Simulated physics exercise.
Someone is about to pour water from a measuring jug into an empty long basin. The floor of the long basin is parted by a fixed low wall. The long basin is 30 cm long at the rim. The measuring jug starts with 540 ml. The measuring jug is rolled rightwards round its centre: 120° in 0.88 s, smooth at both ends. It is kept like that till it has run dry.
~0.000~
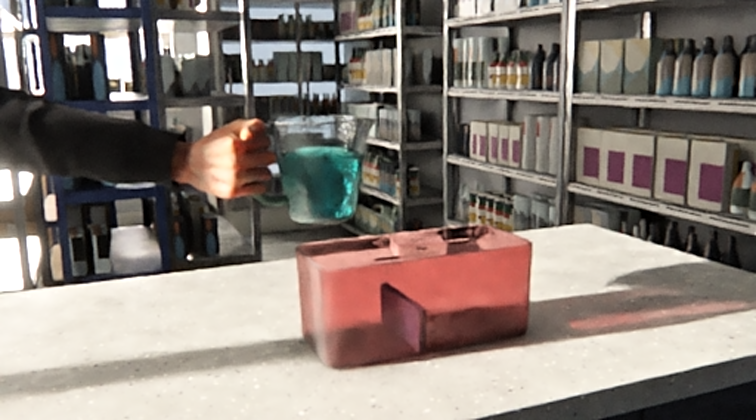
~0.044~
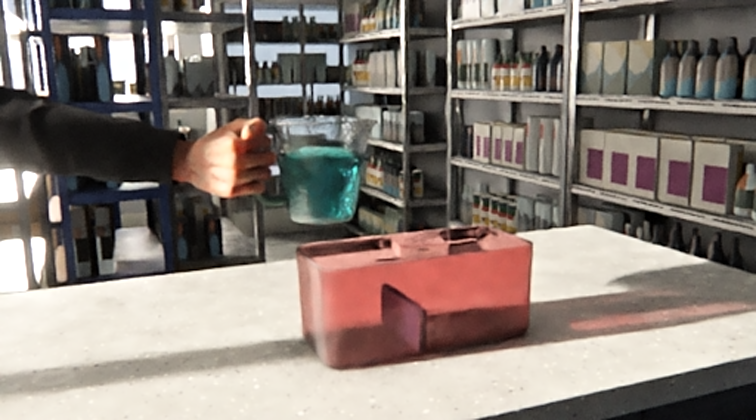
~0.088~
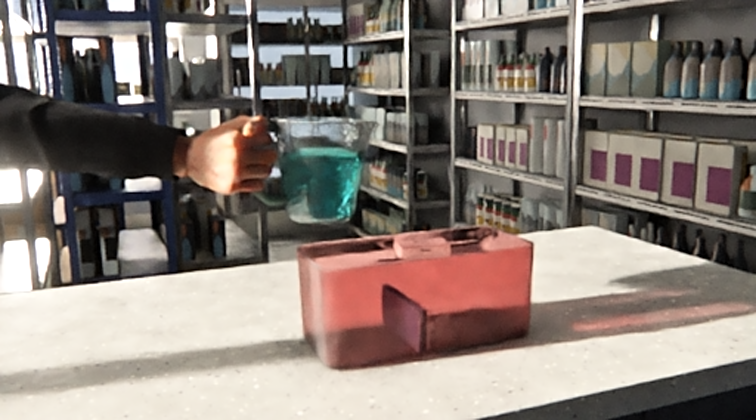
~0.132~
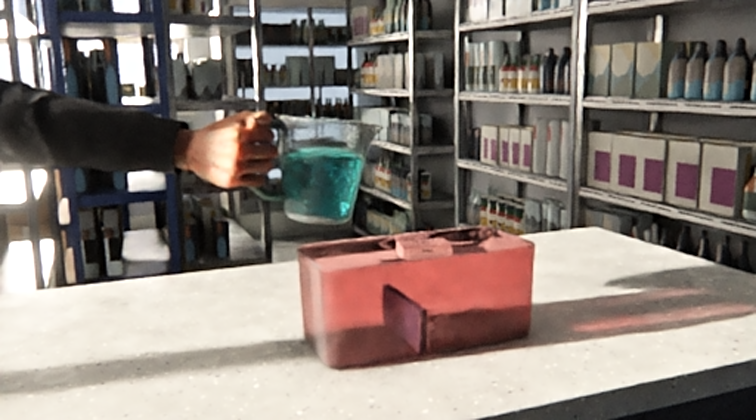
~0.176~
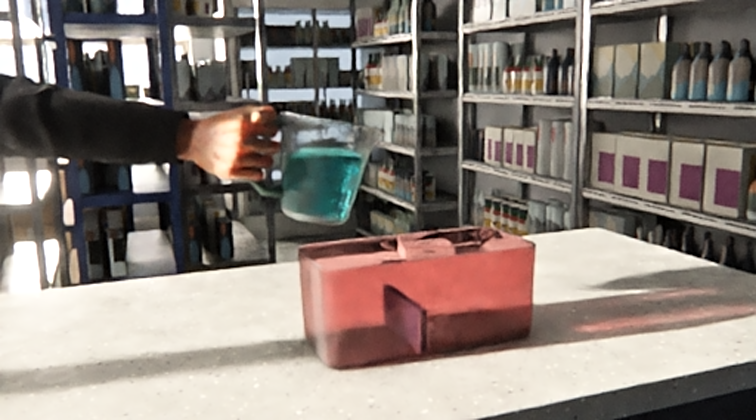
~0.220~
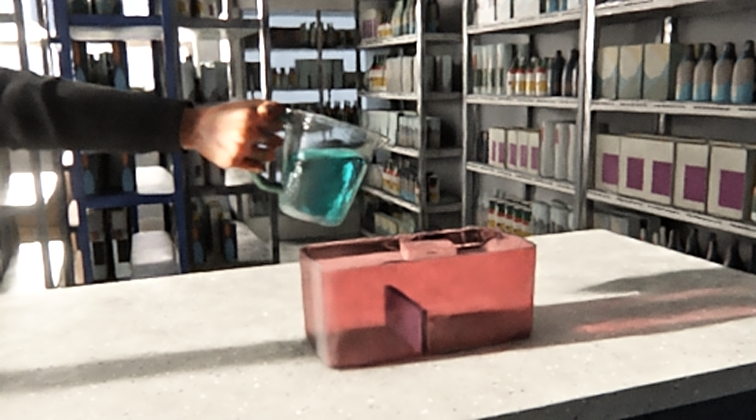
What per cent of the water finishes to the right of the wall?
About 49 per cent.
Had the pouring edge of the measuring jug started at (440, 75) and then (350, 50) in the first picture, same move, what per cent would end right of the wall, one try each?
In turn about 85 and 35 per cent.
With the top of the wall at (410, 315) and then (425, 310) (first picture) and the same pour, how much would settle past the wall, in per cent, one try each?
First 45, then 20 per cent.
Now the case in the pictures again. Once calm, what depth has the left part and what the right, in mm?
Some 18 mm on the left and 12 mm on the right.
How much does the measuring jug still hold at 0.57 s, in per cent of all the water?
Near 70 in a hundred.
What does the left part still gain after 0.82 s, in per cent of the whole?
Some 10 per cent.
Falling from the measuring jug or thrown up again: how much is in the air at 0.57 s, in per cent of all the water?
Near 20 in a hundred.
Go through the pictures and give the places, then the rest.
In the first picture, it leans 0°; its right rim is at (376, 118); the water meets the walls at (278, 155) and (356, 150); the long basin's rim runs from (308, 259) to (510, 235); the wall's top is at (401, 296).
In the second picture, it leans 1°; its right rim is at (377, 120); the water meets the walls at (279, 155) and (357, 150).
In the third picture, it leans 3°; its right rim is at (379, 122); the water meets the walls at (281, 155) and (358, 151).
In the fourth picture, it leans 7°; its right rim is at (382, 126); the water meets the walls at (282, 154) and (360, 152).
In the fifth picture, it leans 11°; its right rim is at (386, 132); the water meets the walls at (283, 155) and (362, 152).
In the sixth picture, it leans 18°; its right rim is at (389, 139); the water meets the walls at (285, 157) and (366, 153).
After 0.57 s the tilt is 86° and 71 per cent is still to pour, 0 is left of the wall and 9 right of it.
After 0.82 s the tilt is 119° and 6 per cent is still to pour, 41 is left of the wall and 49 right of it.
After 1.09 s the tilt is 120° and 0 per cent is still to pour, 50 is left of the wall and 49 right of it.
After 1.38 s the tilt is 120° and 0 per cent is still to pour, 50 is left of the wall and 49 right of it.
In the end 50 per cent lies left of the wall, 49 right of it and 1 outside.
